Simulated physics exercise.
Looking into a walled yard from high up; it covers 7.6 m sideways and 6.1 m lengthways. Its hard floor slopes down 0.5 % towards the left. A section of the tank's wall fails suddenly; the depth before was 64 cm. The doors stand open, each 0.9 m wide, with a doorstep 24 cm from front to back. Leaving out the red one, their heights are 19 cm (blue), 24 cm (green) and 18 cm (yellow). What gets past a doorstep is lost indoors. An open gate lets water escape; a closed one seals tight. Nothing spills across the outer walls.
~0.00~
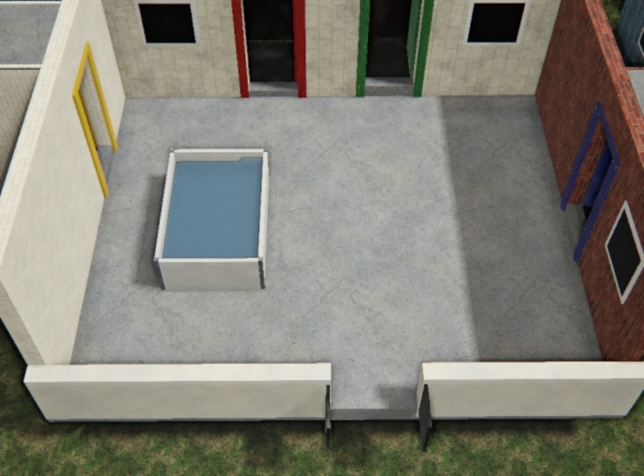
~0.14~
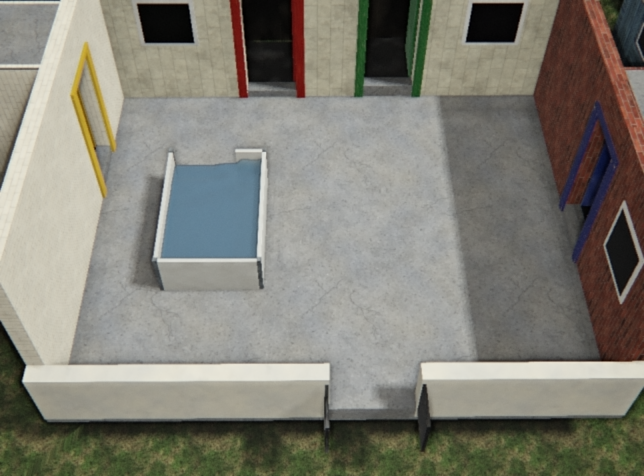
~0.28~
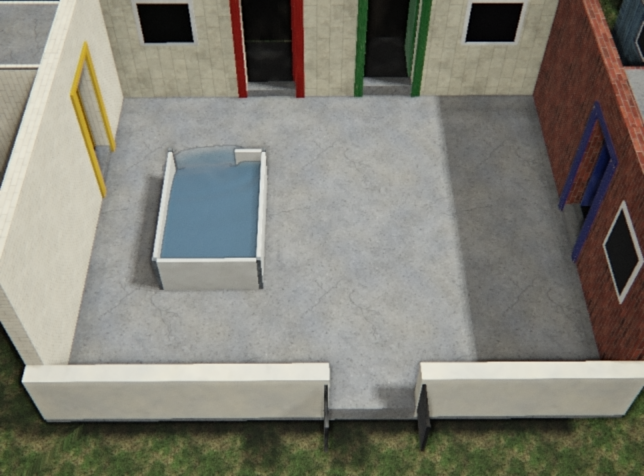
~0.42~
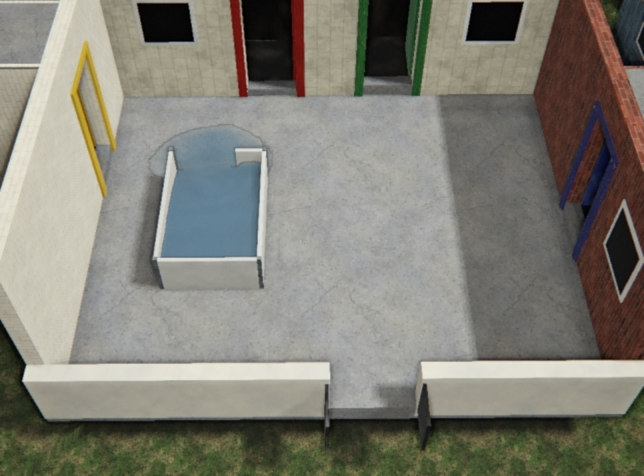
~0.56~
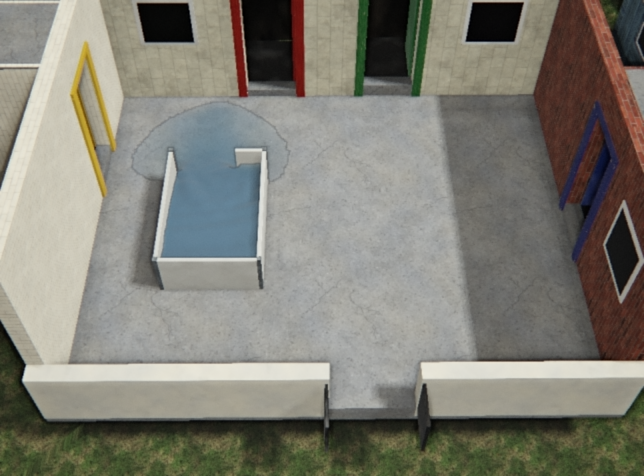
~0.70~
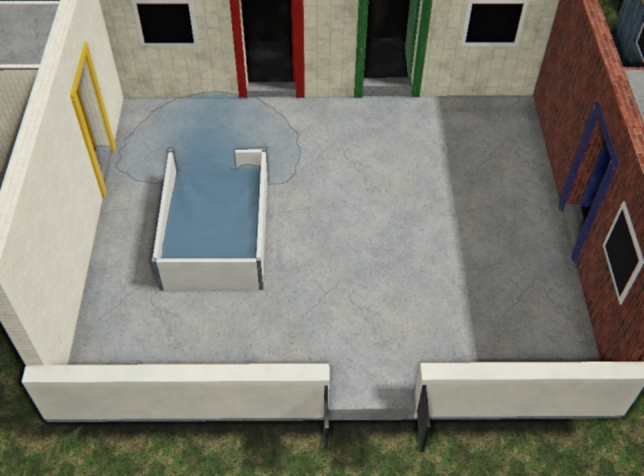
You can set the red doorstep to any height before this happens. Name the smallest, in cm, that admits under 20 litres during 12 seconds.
Some 18 cm above the ground.
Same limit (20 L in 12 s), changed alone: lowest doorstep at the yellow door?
Roughly 8.0 cm at yellow.
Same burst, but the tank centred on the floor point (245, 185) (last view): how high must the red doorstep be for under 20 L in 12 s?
Some 31 cm.
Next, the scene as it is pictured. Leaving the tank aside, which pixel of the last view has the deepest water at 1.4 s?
At about (123, 103).
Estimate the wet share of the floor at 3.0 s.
Some 30 per cent of it.
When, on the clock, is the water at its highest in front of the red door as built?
At about 2.0 s.
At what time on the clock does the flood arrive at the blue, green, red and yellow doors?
Blue 5.0 s, green 1.8 s, red 0.8 s, yellow 1.0 s.
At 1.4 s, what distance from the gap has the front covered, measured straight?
About 2.8 m.
After 1.4 s water covers 15 % of the floor, deepest (44 cm) near (123, 103); 21 cm at the red door, 2 litres in over its 15 cm doorstep.
After 3.0 s water covers 30 % of the floor, deepest (28 cm) near (133, 103); 19 cm at the red door, 34 litres in over its 15 cm doorstep.
After 12.0 s water covers 95 % of the floor, deepest (8 cm) near (581, 391); 4 cm at the red door, 39 litres in over its 15 cm doorstep.
At the red door as built, the water arrived by 0.9 s and peaked near 24 cm at 2.0 s.
Run again over the same 12 s with other heights there, 32 litres in over 16 cm, 6 litres over 21.5 cm. The limit of 20 litres is kept from about 18 cm up.
